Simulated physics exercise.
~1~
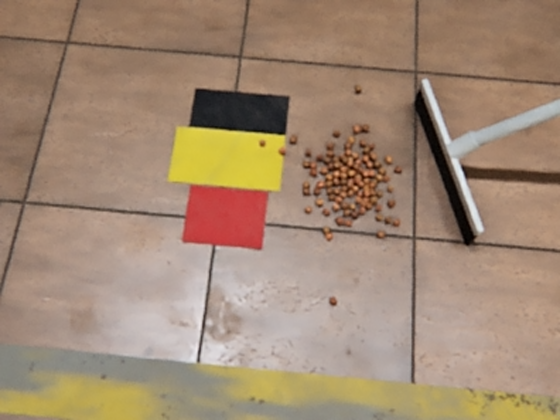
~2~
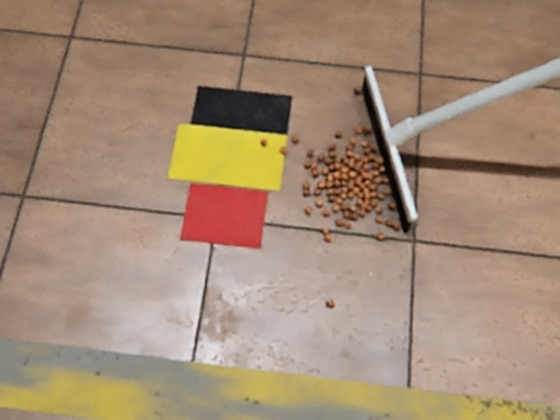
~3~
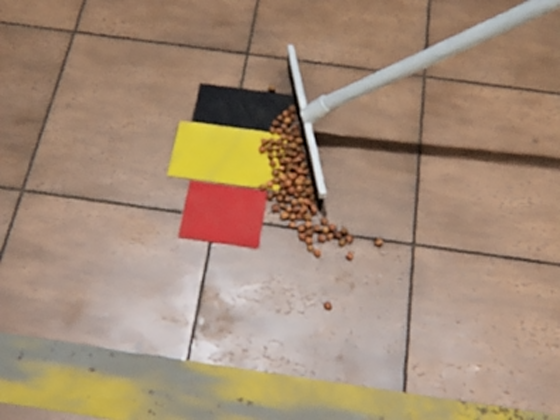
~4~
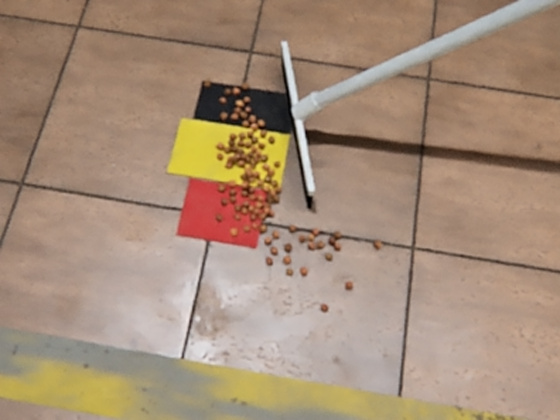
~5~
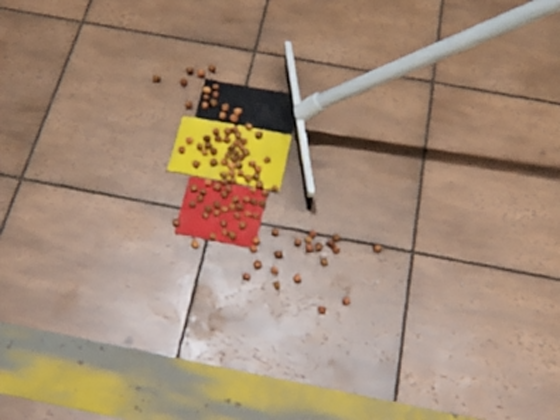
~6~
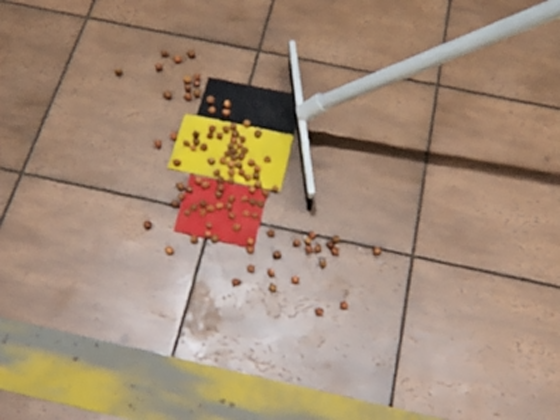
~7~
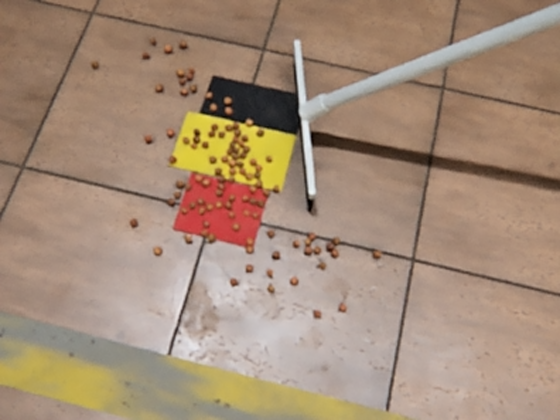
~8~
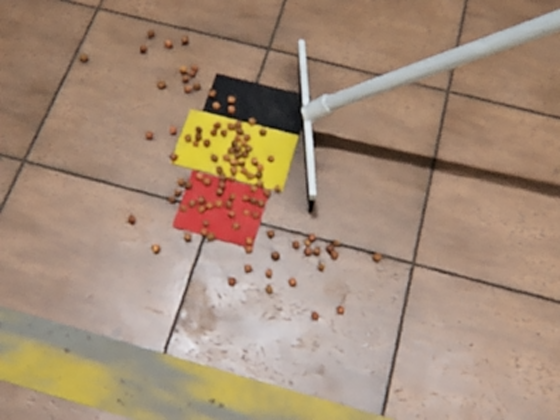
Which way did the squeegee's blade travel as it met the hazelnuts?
The blade travelled to the left, pushing the hazelnuts toward the coloured mats.
